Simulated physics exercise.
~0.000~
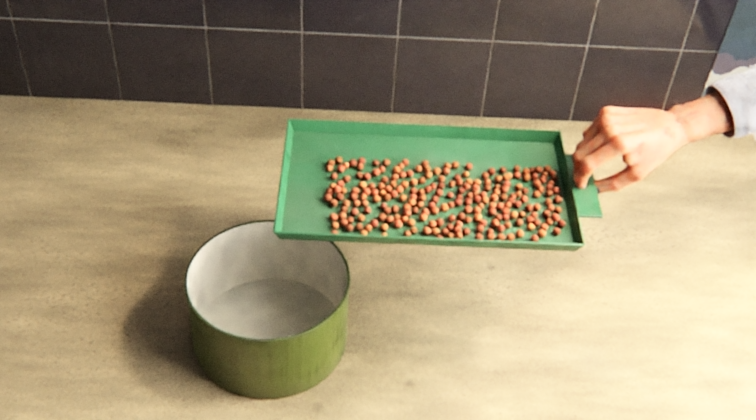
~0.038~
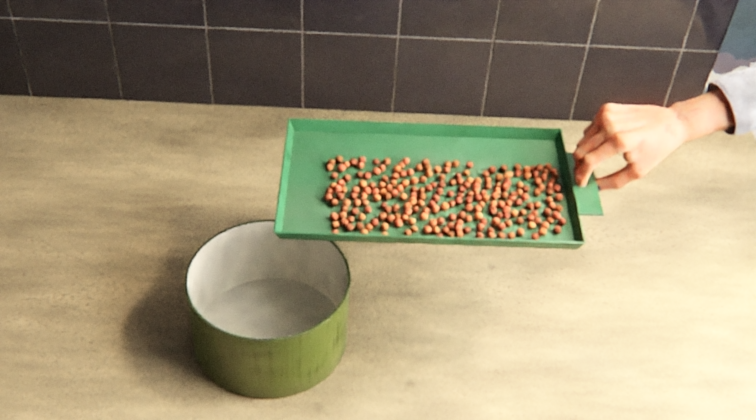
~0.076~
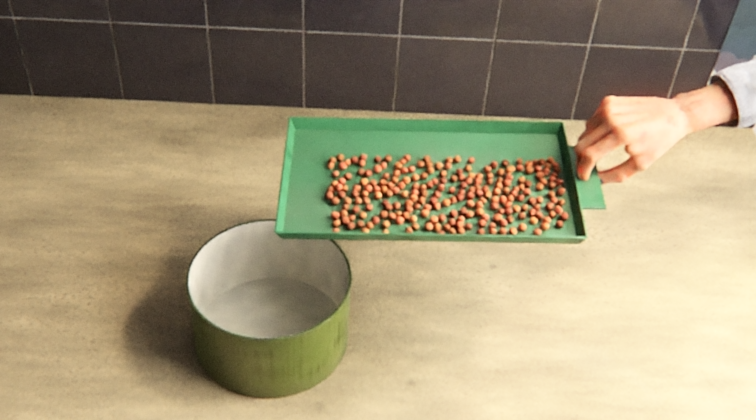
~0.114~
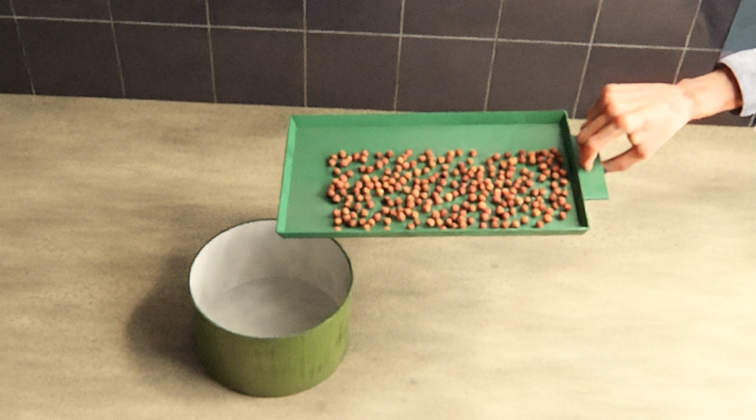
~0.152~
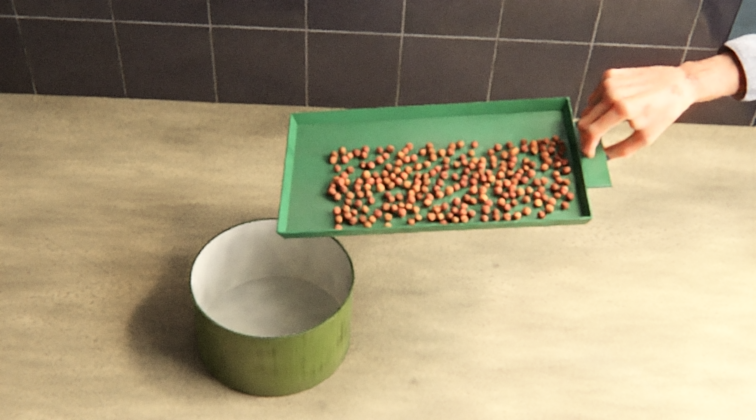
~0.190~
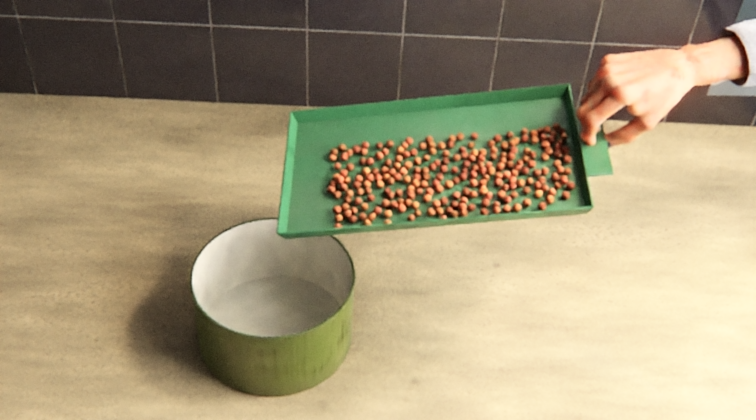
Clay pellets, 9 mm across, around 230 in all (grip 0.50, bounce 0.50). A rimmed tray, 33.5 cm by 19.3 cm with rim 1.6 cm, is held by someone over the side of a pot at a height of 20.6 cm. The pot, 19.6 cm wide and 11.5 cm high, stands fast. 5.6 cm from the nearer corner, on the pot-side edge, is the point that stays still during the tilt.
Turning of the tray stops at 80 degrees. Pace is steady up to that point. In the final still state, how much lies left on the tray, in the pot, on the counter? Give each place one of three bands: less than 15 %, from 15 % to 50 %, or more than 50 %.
My prediction: Tray: A minor fraction; pot: The main fraction; counter: A minor fraction.
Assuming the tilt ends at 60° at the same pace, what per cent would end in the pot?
I'd expect some 55 per cent in the pot.
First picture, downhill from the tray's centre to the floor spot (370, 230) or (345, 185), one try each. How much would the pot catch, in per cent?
Approximately 90 percent, then 60 percent.
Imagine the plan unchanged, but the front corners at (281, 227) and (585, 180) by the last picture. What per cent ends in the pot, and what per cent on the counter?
In the pot: 65 per cent; on the counter: 35 per cent.
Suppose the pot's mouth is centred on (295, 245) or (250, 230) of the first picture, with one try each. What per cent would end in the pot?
55 and 40 %.
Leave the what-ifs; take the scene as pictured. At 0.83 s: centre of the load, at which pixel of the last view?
Estimated centre of load: Around (283, 215).
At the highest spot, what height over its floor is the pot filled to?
Roughly 2.5 centimetres.
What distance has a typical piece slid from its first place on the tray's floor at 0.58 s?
Around 8 centimetres.
Then, at 0.58 s, tilt 45 degrees; the tray holds 100 %, the pot 0 %.
Then, at 0.83 s, tilt 66 degrees; the tray holds 75 %, the pot 5 %.
Then, at 1.20 s, tilt 80 degrees; the tray holds 15 %, the pot 80 %.
At rest (2.2 s), tray 0 %, pot 100 %, counter 0 %.
